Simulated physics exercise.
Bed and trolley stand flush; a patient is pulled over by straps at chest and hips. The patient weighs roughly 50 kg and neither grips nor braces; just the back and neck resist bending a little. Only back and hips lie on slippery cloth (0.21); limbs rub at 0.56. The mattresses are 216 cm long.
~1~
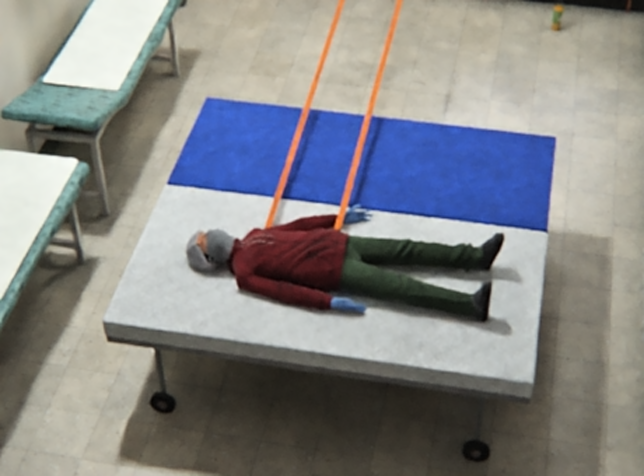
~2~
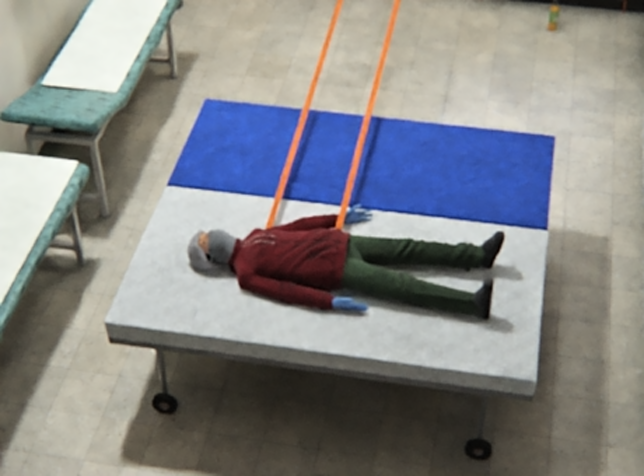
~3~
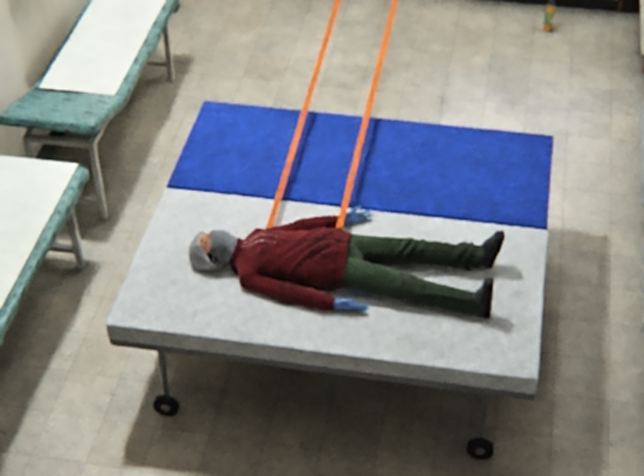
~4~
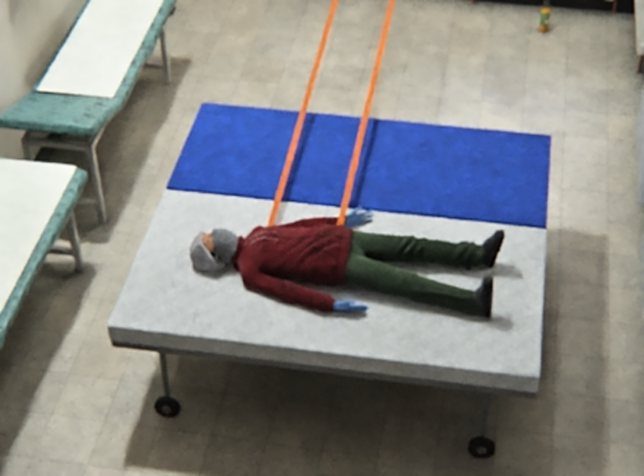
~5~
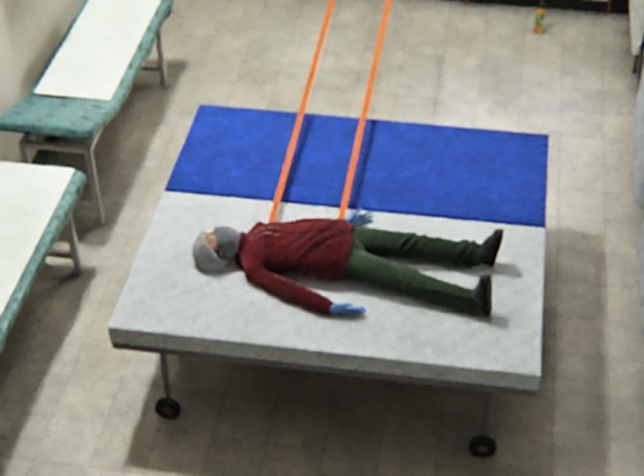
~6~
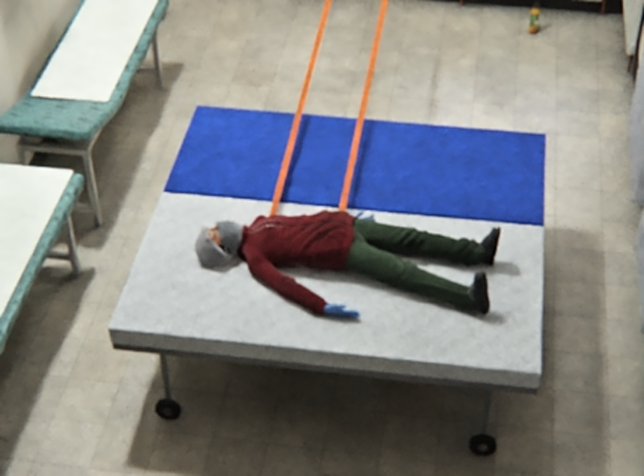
In this clip, a figure in a dark red top and green trousers lies on a white surface beside a blue one, with two orange straps at its torso; the torso shifts slightly toward the blue, and the nearer arm angles outward.
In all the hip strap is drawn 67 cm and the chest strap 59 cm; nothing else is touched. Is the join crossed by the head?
Here the head halts before the join.
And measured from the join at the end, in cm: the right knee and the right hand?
Right knee 24 short, right hand 68 short.
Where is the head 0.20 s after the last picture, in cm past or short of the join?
About 42 cm short of it.
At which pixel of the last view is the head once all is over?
Around (235, 197).
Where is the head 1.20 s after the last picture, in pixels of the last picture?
Around (234, 197).
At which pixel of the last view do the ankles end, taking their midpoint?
Near (456, 247).
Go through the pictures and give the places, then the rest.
Head (204, 250), left hand (354, 217), right ankle (473, 307); pull at the hips 0 cm, in the first frame.
Head (205, 251), left hand (355, 217), right ankle (474, 305); pull at the hips 0 cm, in the second frame.
Head (206, 252), left hand (356, 218), right ankle (475, 305); pull at the hips 2 cm, in the third frame.
Head (207, 252), left hand (356, 220), right ankle (475, 304); pull at the hips 5 cm, in the fourth frame.
Head (210, 251), left hand (357, 221), right ankle (475, 303); pull at the hips 10 cm, in the fifth frame.
Head (213, 246), left hand (359, 225), right ankle (472, 301); pull at the hips 17 cm, in the sixth frame.
Then, 0.20 s after the last picture the head is 43 cm short of the join, near (218, 236) in the last picture's view; the left hand 8 cm short of the join.
Then, 0.70 s after the last picture the head is 20 cm short of the join, near (228, 209) in the last picture's view; the left hand 19 cm past the join.
Then, 1.20 s after the last picture the head is 9 cm short of the join, near (234, 197) in the last picture's view.
In the final state, head stops short of the join; left hand crosses the join; right hand stops short of the join; left ankle stops short of the join; right ankle stops short of the join; right knee stops short of the join.
